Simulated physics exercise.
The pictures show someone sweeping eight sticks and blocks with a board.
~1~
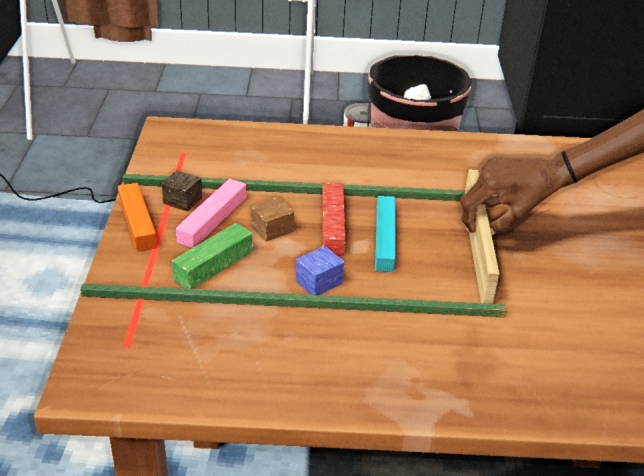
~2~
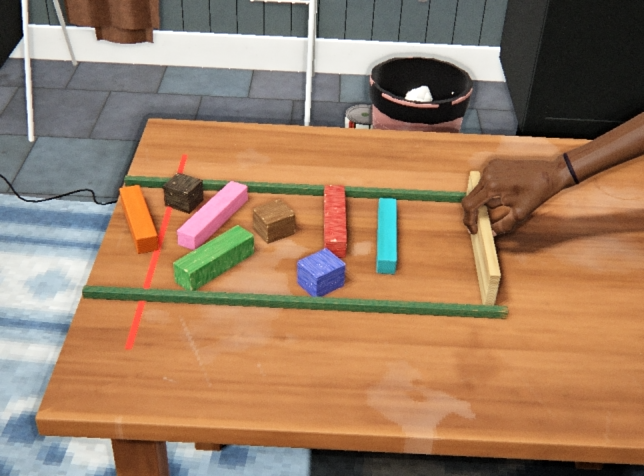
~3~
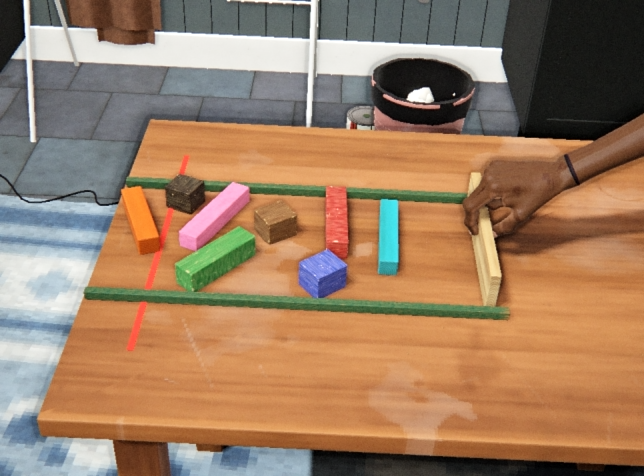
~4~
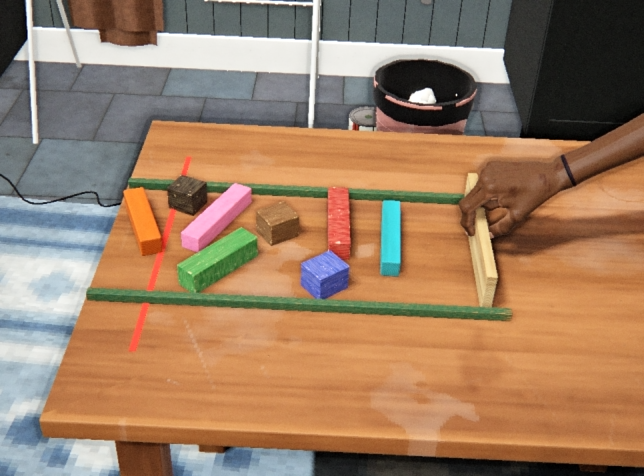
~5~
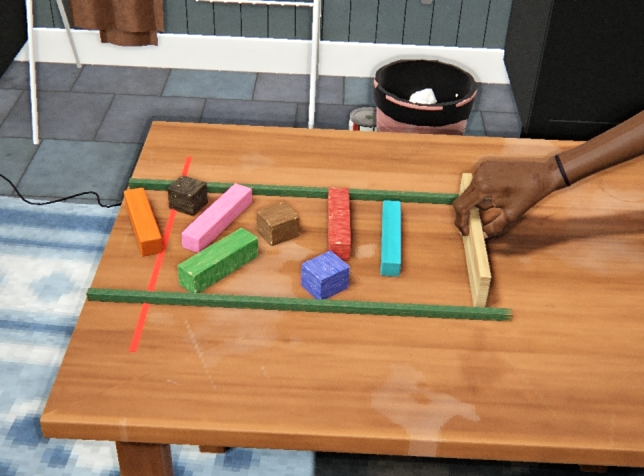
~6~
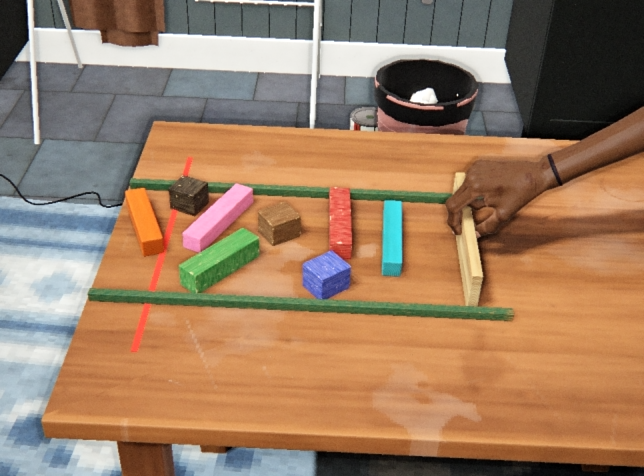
A hand holds a wooden board upright and slides it slightly left toward colored blocks.
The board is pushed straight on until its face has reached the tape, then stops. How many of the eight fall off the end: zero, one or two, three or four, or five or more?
Here the number that fall off is three or four.
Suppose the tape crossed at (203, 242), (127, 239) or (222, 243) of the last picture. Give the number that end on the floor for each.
Try by try, 1, 6 and 1.
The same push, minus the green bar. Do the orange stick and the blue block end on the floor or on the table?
The orange stick comes down; the blue block remains up.
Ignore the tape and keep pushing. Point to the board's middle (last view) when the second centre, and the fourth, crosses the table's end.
About (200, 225), then (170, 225).
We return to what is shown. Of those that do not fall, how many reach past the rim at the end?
2 of them.
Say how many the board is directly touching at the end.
It touches 2.
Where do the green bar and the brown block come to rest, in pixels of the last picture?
The green bar at (107, 256), the brown block at (113, 218).
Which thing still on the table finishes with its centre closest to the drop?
That is the brown block.
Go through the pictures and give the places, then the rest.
Orange stick (137, 216); black block (182, 191); pink bar (213, 212); board (480, 234); tape (159, 236), in the first picture.
Black block (184, 193); board (481, 236), in the second picture.
Pink bar (216, 216); turquoise stick (389, 236), in the third picture.
Orange stick (142, 220); brown block (278, 223), in the fourth picture.
Black block (188, 196); green bar (219, 261), in the fifth picture.
Orange stick (144, 221); black block (189, 196); pink bar (219, 217); board (465, 237); tape (166, 240), in the sixth picture.
Soon after, none off yet; orange stick at rest near (144, 221); black block at rest near (189, 196); pink bar at rest near (219, 217).
After that, none off yet; orange stick displaced a little near (133, 222); black block displaced about its own width near (171, 192); pink bar displaced a little near (181, 213).
In the end, the number that fall off is three or four; gone, pink bar, black block and orange stick.
